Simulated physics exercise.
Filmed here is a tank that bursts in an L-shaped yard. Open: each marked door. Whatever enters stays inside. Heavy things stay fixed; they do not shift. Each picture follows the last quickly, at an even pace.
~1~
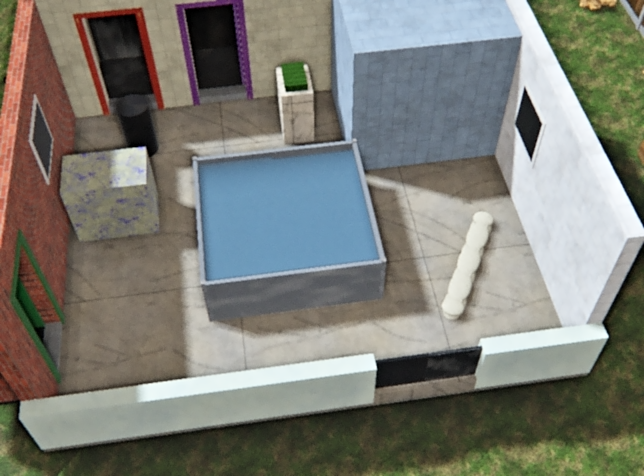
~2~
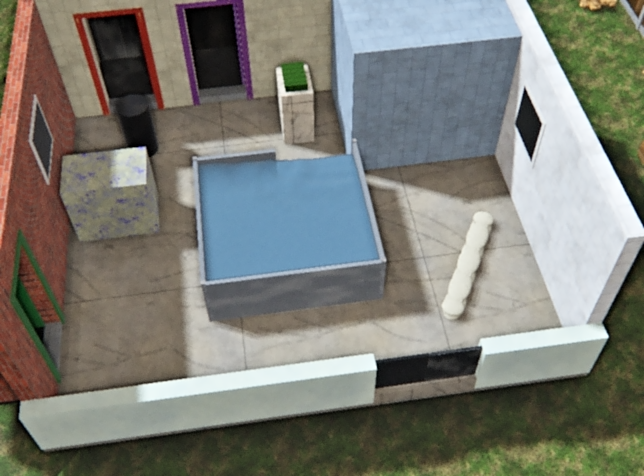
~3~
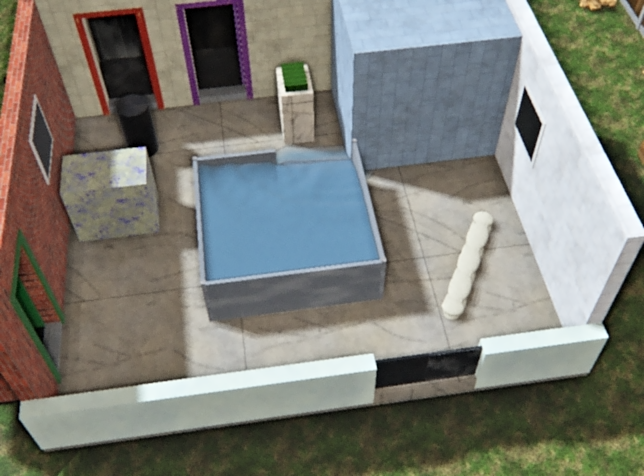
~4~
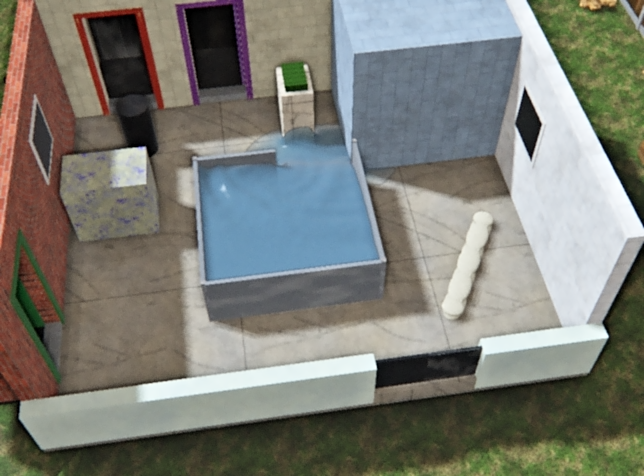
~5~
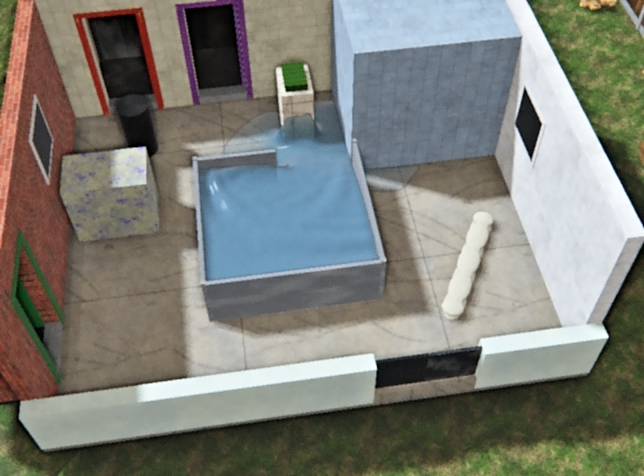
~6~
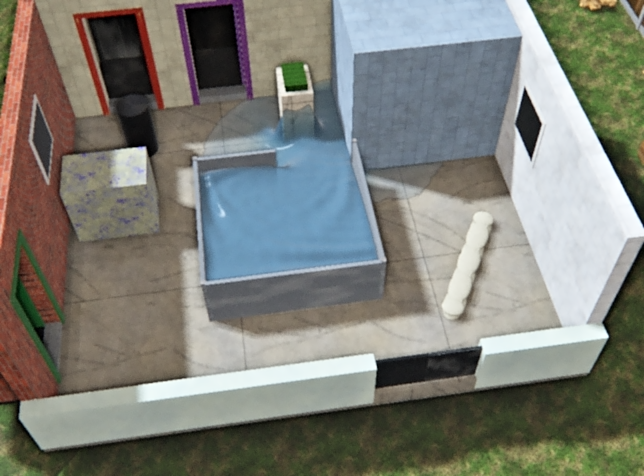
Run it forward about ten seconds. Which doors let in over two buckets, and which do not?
One by one: The purple door is going to be swamped; the green door is going to be swamped; the red door is going to be swamped.
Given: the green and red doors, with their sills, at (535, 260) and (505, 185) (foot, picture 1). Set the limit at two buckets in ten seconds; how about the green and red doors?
Note: Green lets in too little; red lets in too little.
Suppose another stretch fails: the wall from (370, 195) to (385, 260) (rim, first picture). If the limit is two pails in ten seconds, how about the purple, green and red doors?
Result - purple door does not reach it, green door tops the mark, red door does not reach it.
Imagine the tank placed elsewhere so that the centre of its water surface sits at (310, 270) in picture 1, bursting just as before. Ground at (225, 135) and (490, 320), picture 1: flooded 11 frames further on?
Result: Inundated; spared.
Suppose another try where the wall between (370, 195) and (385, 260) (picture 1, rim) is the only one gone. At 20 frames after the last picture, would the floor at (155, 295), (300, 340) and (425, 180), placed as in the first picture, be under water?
Taken one by one: Unaffected, then sodden, then sodden.
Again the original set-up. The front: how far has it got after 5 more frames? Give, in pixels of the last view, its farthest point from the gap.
I'd put it around (144, 112).
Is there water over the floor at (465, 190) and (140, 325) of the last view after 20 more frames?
Submerged, then untouched.
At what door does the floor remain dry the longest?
It would be the one in green.
A moment on, water covers 25 % of the floor; the purple door under two buckets in, the green door not reached, the red door not reached.
Next, water covers 40 % of the floor; the purple door over two buckets in, the green door not reached, the red door wet at the sill, nothing in.
Then, water covers 50 % of the floor; the purple door over two buckets in, the green door wet at the sill, nothing in, the red door over two buckets in.
Later, water covers 80 % of the floor; the purple door over two buckets in, the green door wet at the sill, nothing in, the red door far over two buckets in.
In the end, water covers 95 % of the floor; the purple door far over two buckets in, the green door over two buckets in, the red door far over two buckets in.
